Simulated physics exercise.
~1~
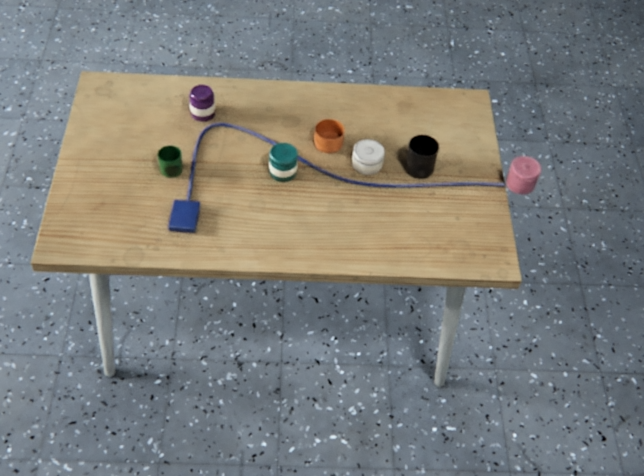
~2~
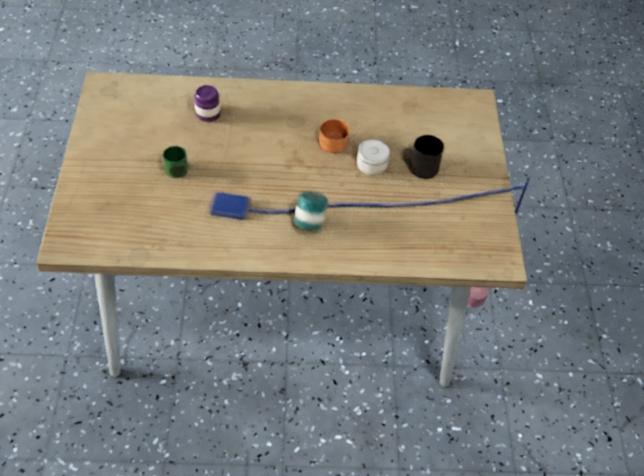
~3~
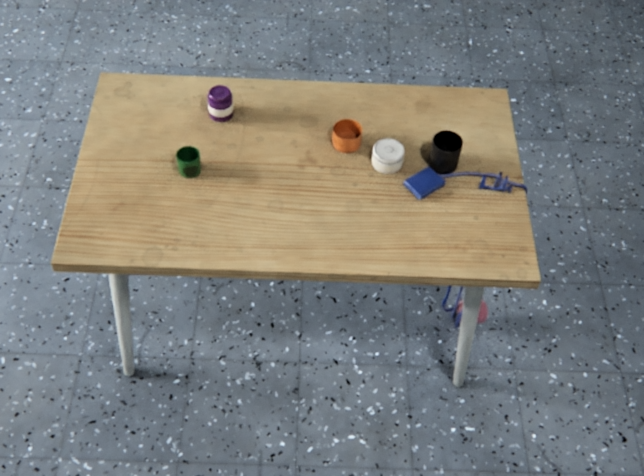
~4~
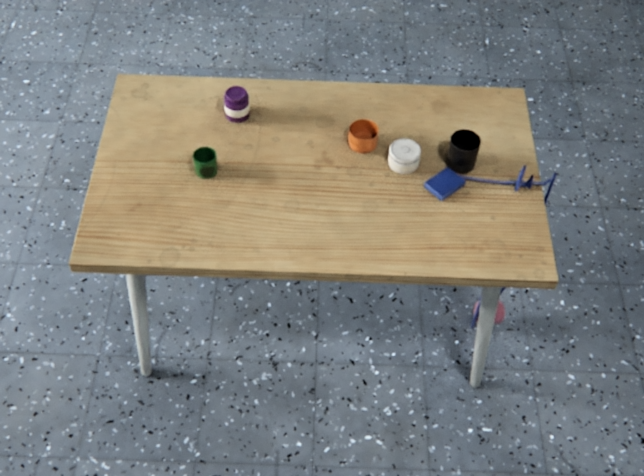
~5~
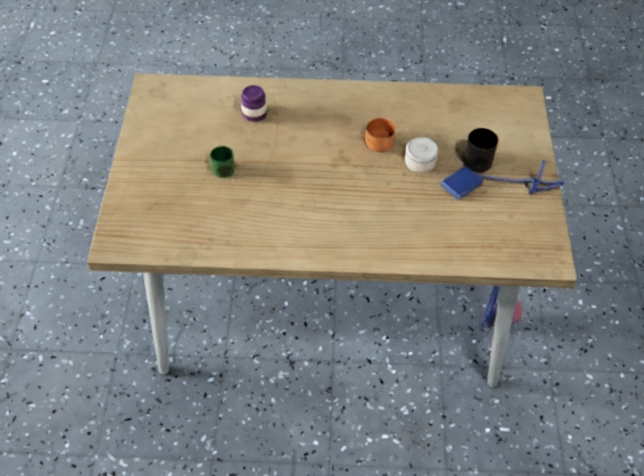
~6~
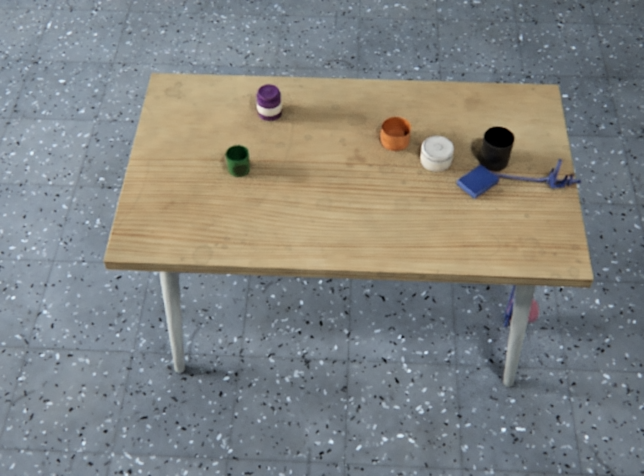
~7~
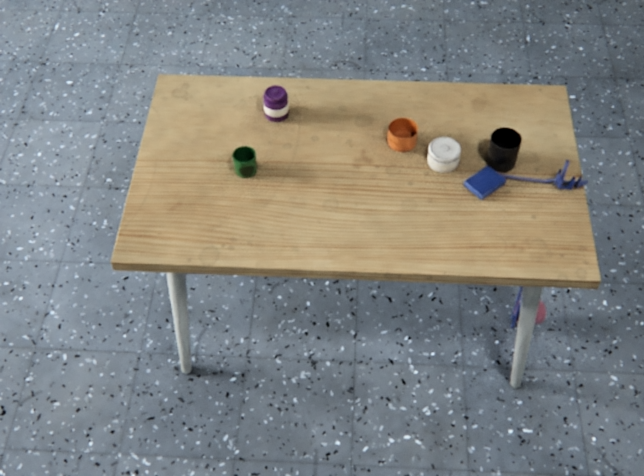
The clip opens on a wooden table holding a purple jar, a green mug, an orange cup, a white tin, a black cup and a teal canister, with a blue phone joined by a thin cable to a pink speaker just past the right edge. The speaker drops beneath the tabletop, pulling the cable straight and dragging the phone right, while the teal canister shifts toward the front. The canister then goes over the edge and out of sight as the phone slides up near the black cup. There the phone stops, the slack cable bunched at the right edge and the speaker low beside the table leg, as the view drifts left.
